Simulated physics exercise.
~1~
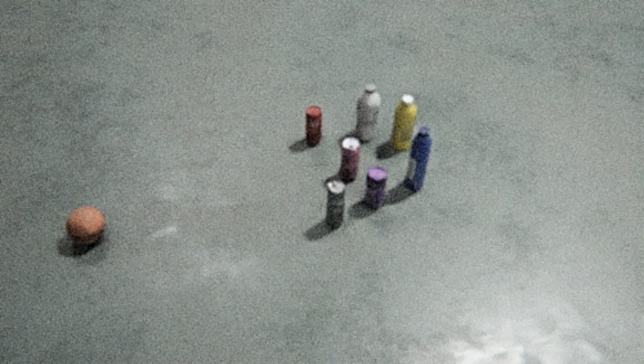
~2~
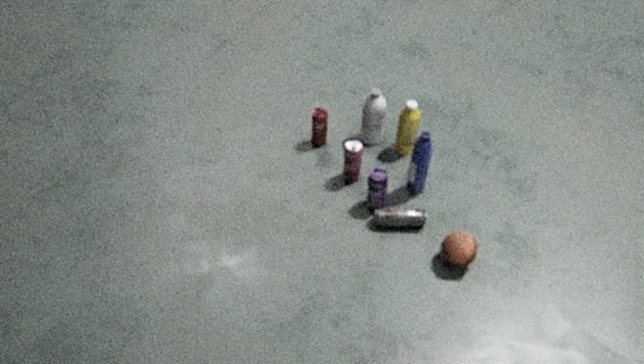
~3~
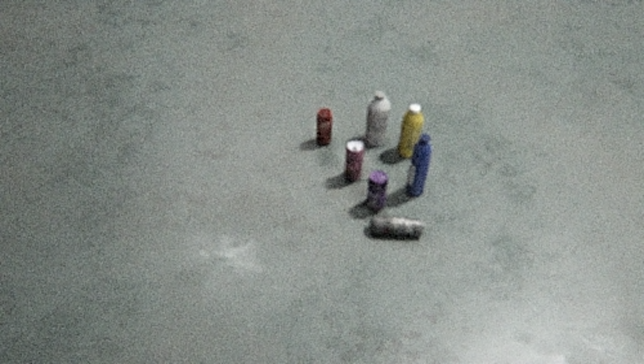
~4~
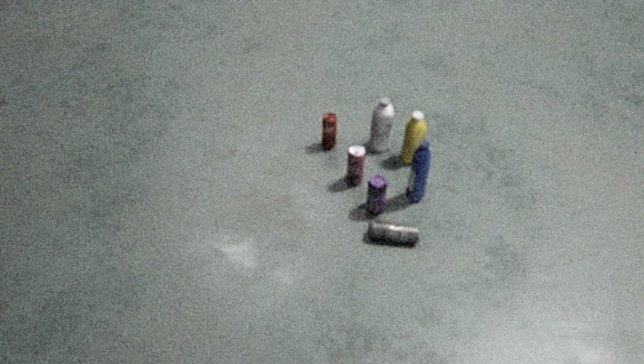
In this clip, an orange ball at the left of a group of upright cans and bottles moves right across a grey floor, and the grey can ends up on its side; the ball then leaves view while the other cans and bottles remain standing.
